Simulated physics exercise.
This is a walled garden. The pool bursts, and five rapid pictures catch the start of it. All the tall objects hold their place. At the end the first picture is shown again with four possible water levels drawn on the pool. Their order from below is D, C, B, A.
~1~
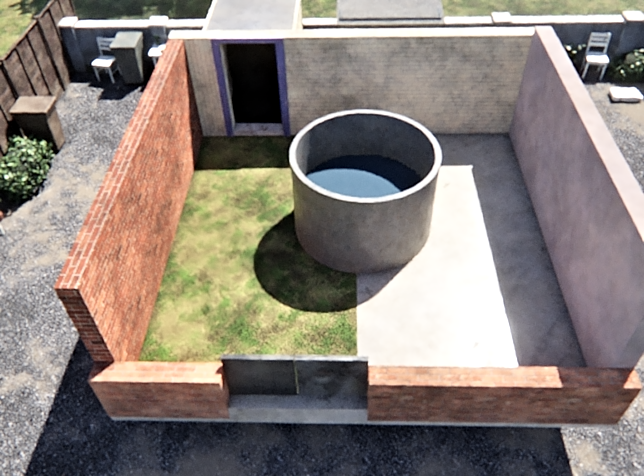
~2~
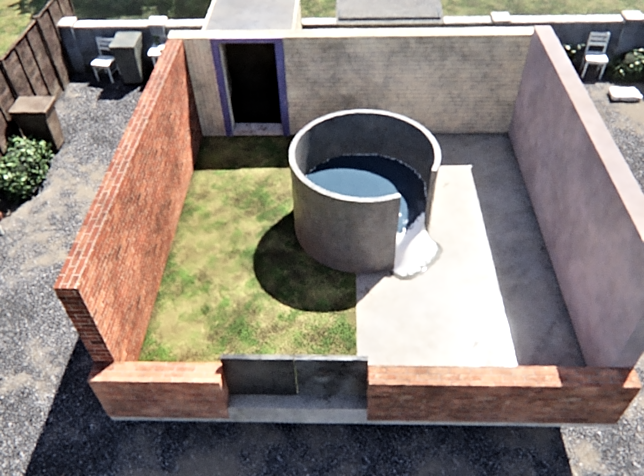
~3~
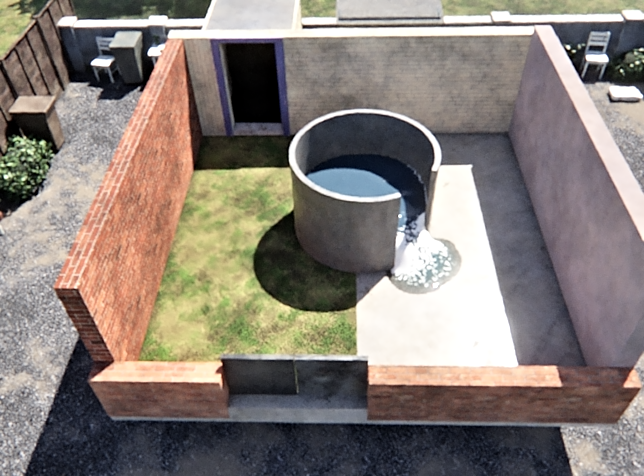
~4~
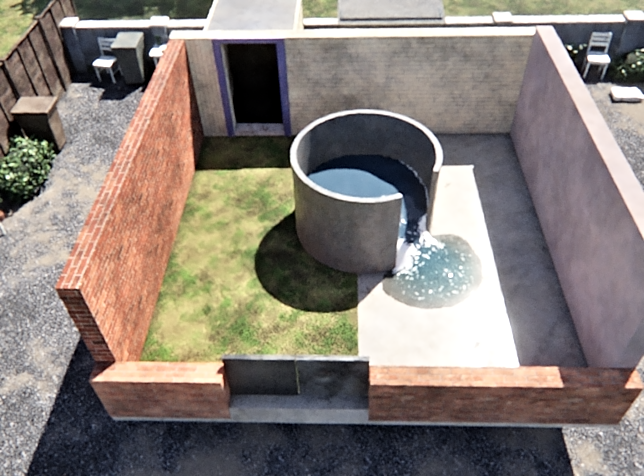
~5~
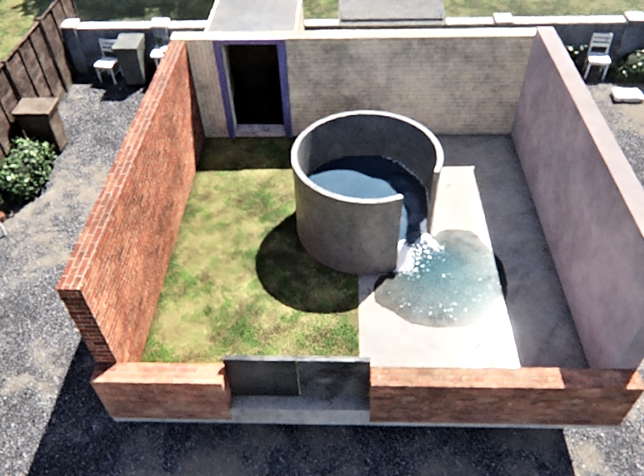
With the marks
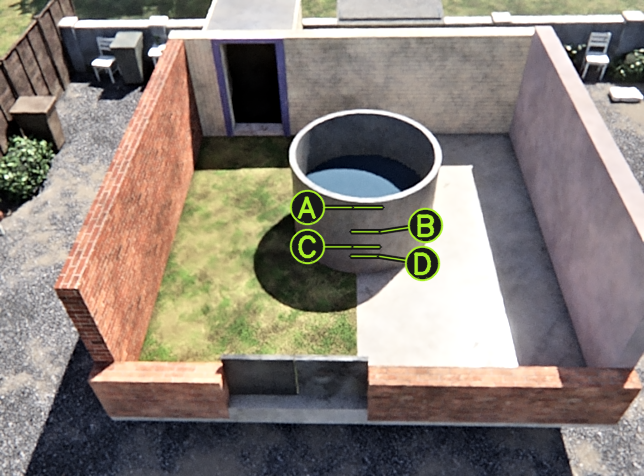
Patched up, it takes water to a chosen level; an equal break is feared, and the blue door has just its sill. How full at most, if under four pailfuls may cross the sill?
B.
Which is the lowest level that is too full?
The answer is A.
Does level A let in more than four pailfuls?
Yes.
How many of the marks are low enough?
Three of them.
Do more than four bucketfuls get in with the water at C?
No, that is safe.
On the marked copy, A at (367, 207); B at (366, 231); C at (365, 246); D at (365, 256); from the bottom up D, C, B, A.
For level A, about 11 bucketfuls get in.
For level B, a bucket or two gets in.
For level C, nothing gets over.
For level D, nothing gets over.
